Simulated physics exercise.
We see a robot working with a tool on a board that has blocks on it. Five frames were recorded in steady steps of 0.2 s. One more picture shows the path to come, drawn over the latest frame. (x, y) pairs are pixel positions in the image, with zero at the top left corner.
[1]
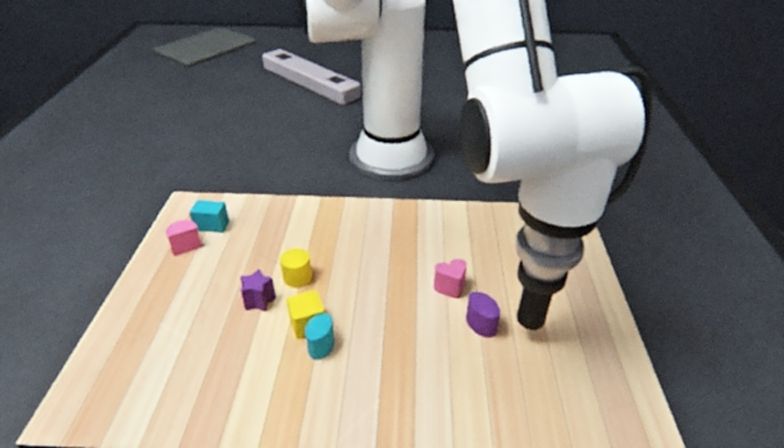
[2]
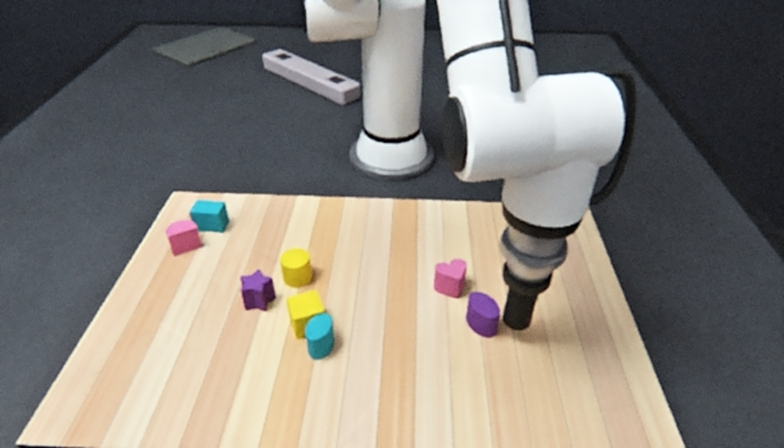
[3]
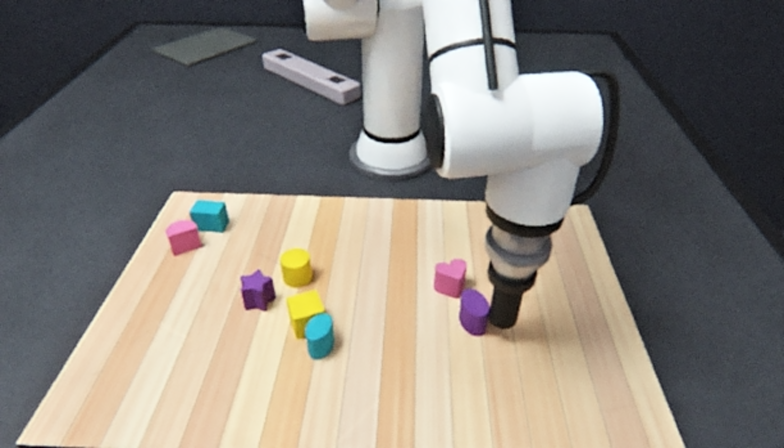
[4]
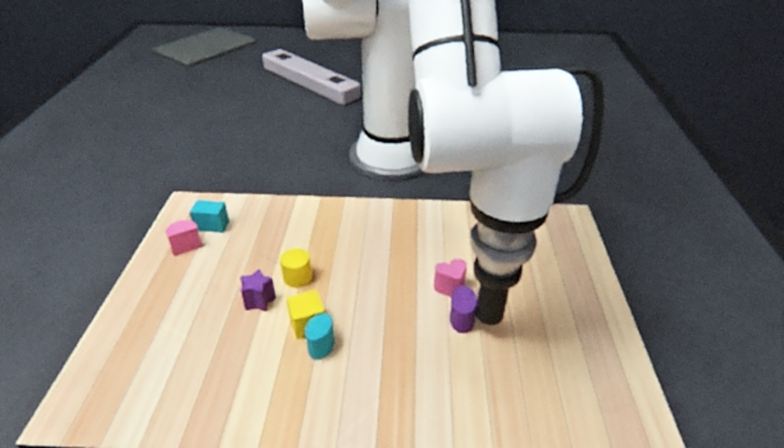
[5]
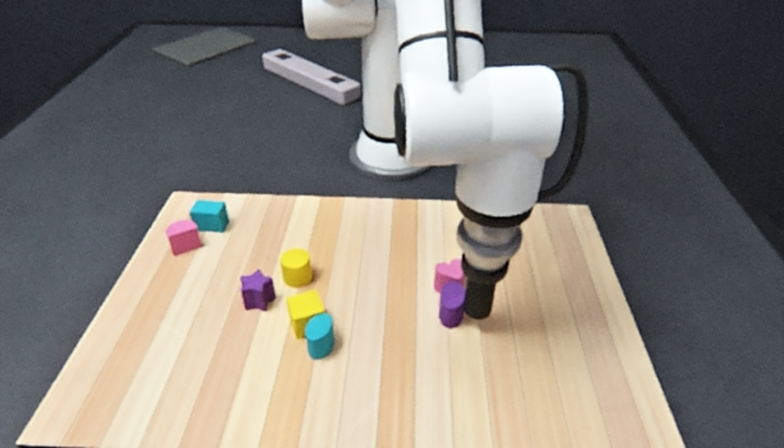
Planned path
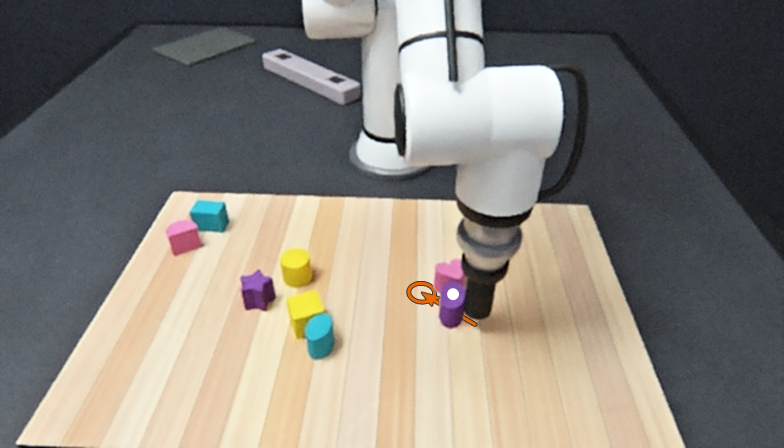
A white robot arm moves its black-tipped tool left across a wooden board, reaches the purple elliptical block and pushes it left, close to the pink heart block, while the other coloured blocks stay still.
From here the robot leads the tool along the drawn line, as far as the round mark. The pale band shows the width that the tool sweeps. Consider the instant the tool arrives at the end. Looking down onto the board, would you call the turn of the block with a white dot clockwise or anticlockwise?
From the top: Counterclockwise.
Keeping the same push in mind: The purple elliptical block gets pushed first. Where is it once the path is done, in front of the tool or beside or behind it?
When the path ends, it will sit ahead of the tool.
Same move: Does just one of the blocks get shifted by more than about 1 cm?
Yes, I think so.
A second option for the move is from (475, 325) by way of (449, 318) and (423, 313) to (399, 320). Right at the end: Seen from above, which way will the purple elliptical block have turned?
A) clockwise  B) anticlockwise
Correct choice: A.
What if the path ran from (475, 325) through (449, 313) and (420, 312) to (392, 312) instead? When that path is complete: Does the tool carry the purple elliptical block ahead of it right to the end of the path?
The answer is no.
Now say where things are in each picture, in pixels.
The first frame shows tool tip (531, 320); block tops, pink heart block (452, 268); purple elliptical block (484, 304).
The second frame shows tool (517, 320); blocks unchanged.
The third frame shows tool (503, 319); purple elliptical block (475, 302).
The fourth frame shows tool (490, 315); purple elliptical block (464, 299).
The fifth frame shows tool (477, 310); pink heart block (452, 268); purple elliptical block (453, 294).
Path on the board, from (475, 325) directly to (422, 293); the dot is on the purple elliptical block.
On the path given first. Halfway along, tool (448, 293); purple elliptical block (423, 279).
At the end, tool (423, 278); pink heart block (451, 266); purple elliptical block (398, 267), turned 20° anticlockwise.
